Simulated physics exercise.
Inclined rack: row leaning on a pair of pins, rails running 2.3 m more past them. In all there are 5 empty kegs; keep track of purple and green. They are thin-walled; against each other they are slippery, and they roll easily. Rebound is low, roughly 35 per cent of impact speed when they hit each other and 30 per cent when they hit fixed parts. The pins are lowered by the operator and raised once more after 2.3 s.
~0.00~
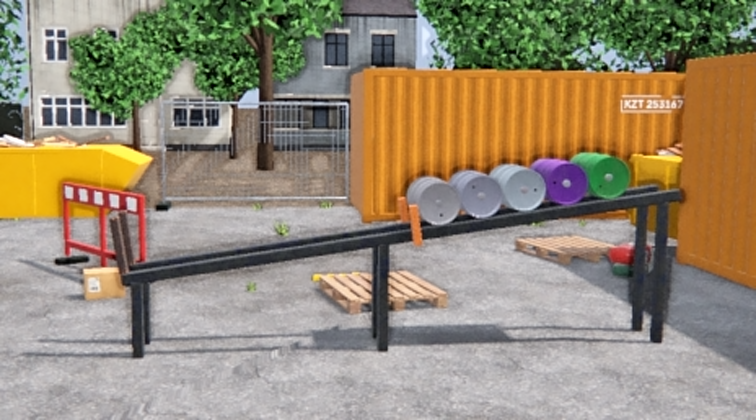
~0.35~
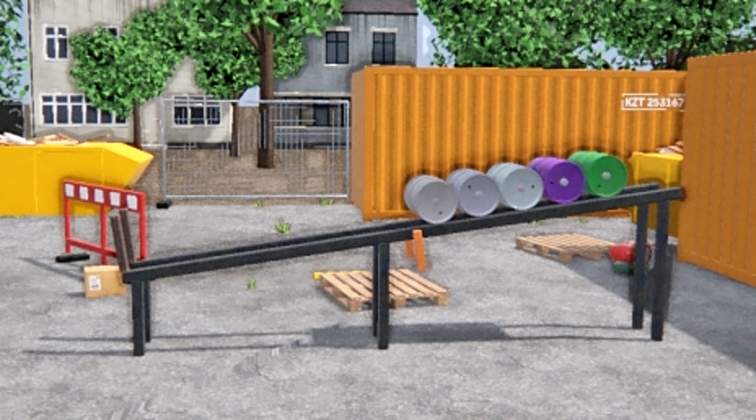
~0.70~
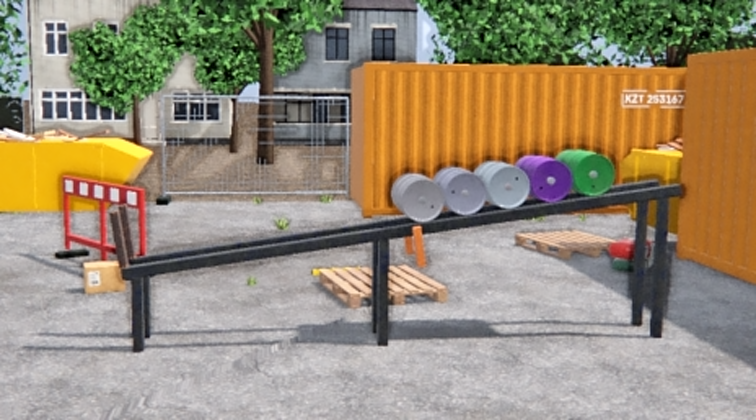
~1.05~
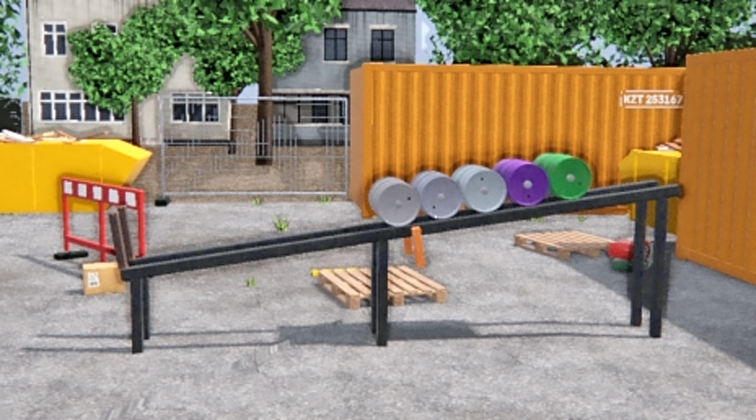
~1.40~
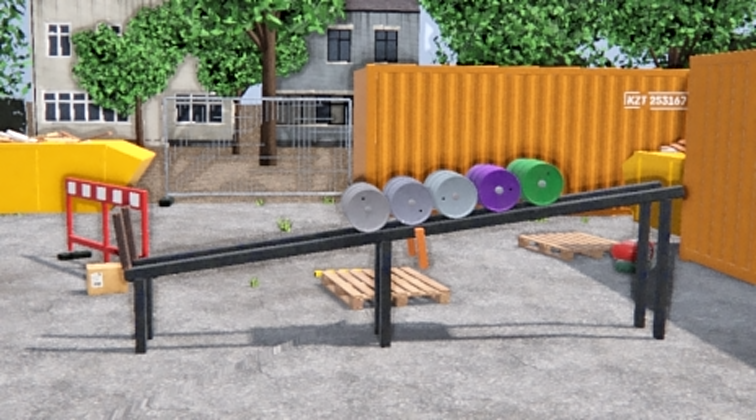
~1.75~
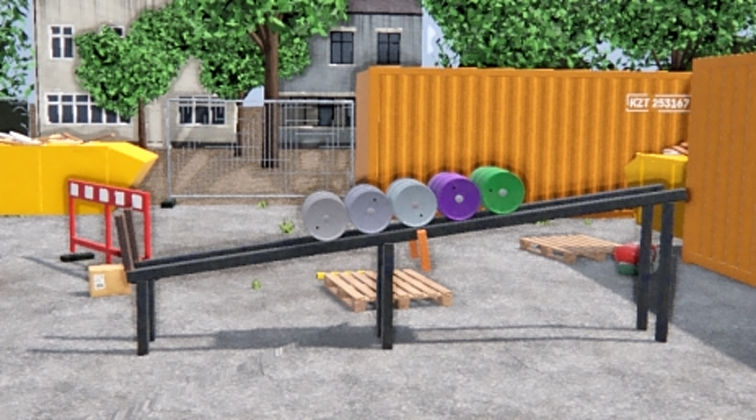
Five metal drums, three grey, one purple and one green, sat in a row on a sloping rack until the orange stop dropped, and then they rolled together down to the left, gradually picking up speed.
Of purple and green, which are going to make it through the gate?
In order: Purple most likely moves beyond the pins; green most likely moves beyond the pins.
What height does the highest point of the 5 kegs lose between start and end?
It sits roughly 35 cm lower at the end.
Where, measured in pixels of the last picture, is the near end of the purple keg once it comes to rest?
Near (291, 224).
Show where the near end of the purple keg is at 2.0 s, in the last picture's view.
Roughly at (424, 205) in the last picture.
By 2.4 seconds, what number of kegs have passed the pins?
By that time it stands at 5.
By 2.0 s, purple is on the rails, 5 cm above the pins, rolling left; green is on the rails, 40 cm above the pins, rolling left; 3 below the pins.
By 2.2 s, purple is on the rails, 20 cm below the pins, rolling left; green is on the rails, 15 cm above the pins, rolling left; 4 below the pins.
By 2.4 s, purple is on the rails, 50 cm below the pins, rolling left; green is on the rails, 15 cm below the pins, rolling left; 5 below the pins.
Finally (4.8 s), purple is on the rails, 100 cm below the pins; green is on the rails, 65 cm below the pins; 5 below the pins.
